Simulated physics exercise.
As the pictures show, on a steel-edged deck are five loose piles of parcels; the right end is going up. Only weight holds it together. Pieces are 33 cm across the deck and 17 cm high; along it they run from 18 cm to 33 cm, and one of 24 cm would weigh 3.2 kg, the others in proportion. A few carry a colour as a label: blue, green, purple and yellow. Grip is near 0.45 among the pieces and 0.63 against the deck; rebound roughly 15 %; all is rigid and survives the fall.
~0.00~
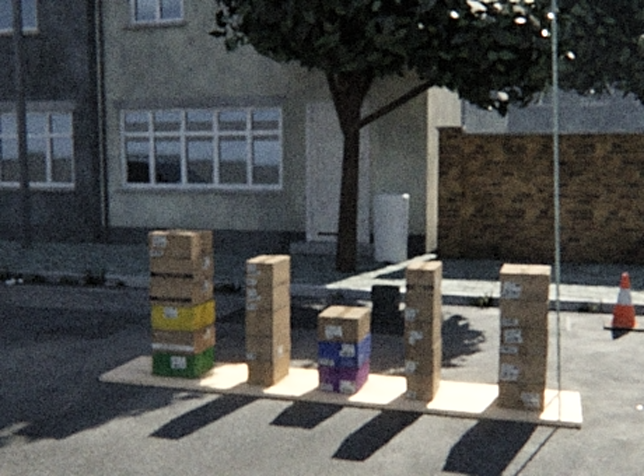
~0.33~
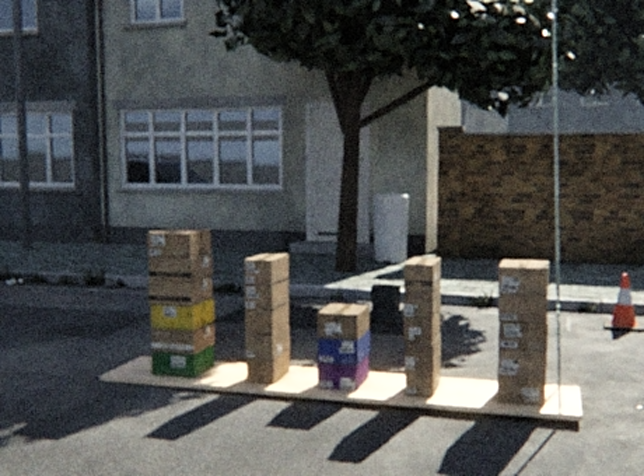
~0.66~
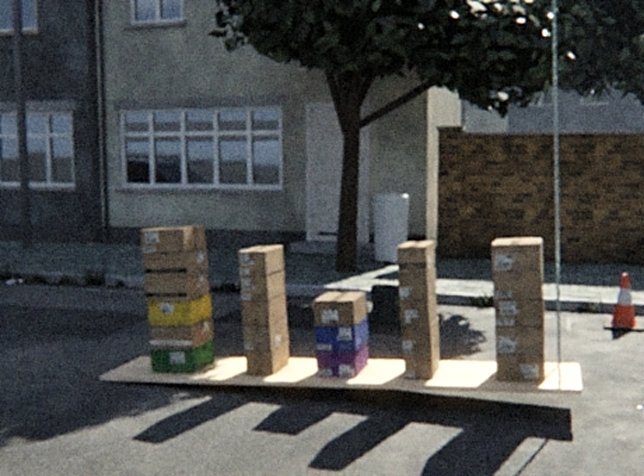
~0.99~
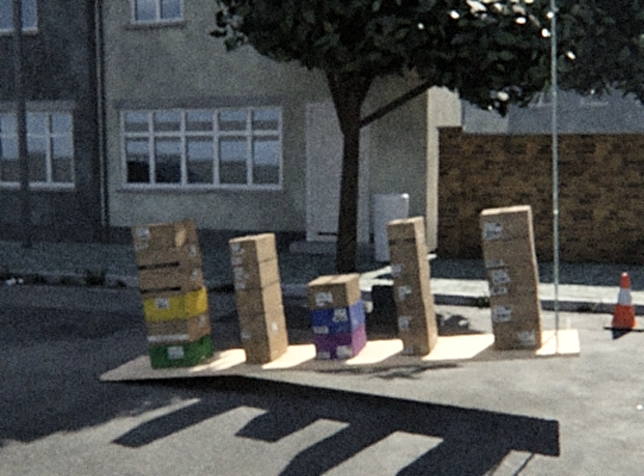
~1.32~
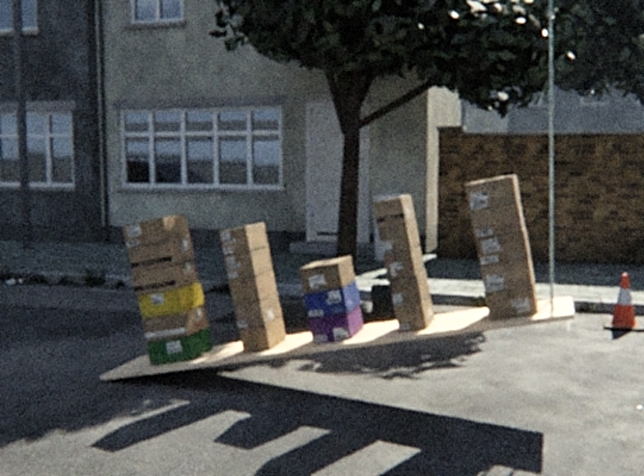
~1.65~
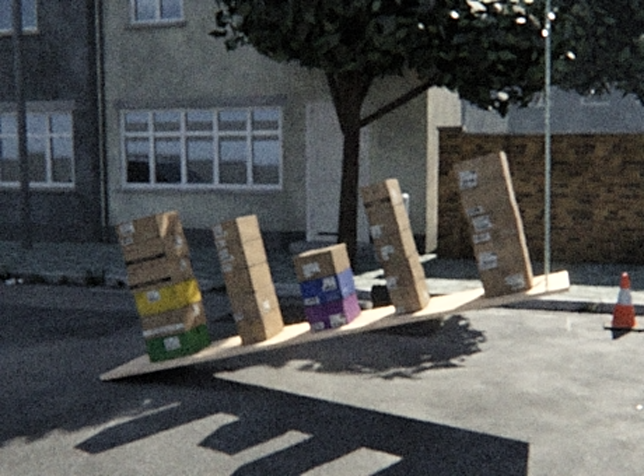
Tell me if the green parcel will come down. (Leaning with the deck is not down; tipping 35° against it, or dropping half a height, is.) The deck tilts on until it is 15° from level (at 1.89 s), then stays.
It stays up.
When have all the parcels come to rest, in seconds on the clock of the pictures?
At about 3.5 s.
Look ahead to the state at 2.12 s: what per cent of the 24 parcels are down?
At that moment 0 per cent.
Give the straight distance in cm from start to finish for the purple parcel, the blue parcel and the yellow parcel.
Purple 40, blue 50, yellow 90.
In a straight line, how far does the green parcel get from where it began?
Some 20 cm.
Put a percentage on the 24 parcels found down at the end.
About 70 per cent.
After 2.12 s, slope 15°; none of the 24 parcels down, 10 disturbed; green parcel unmoved.
After 2.56 s, slope 15°; 10 of the 24 parcels down; green parcel 6° from how it stood; blue parcel 17° from how it stood.
After 3.10 s, slope 15°; 17 of the 24 parcels down; green parcel 24° from how it stood; yellow parcel on its side.
In the end (3.8 s), slope 15°; 17 of the 24 parcels down; green parcel 12° from how it stood; yellow parcel upside down; blue parcel on its side. From the last view, middles, green parcel near (166, 340), yellow parcel near (76, 343).
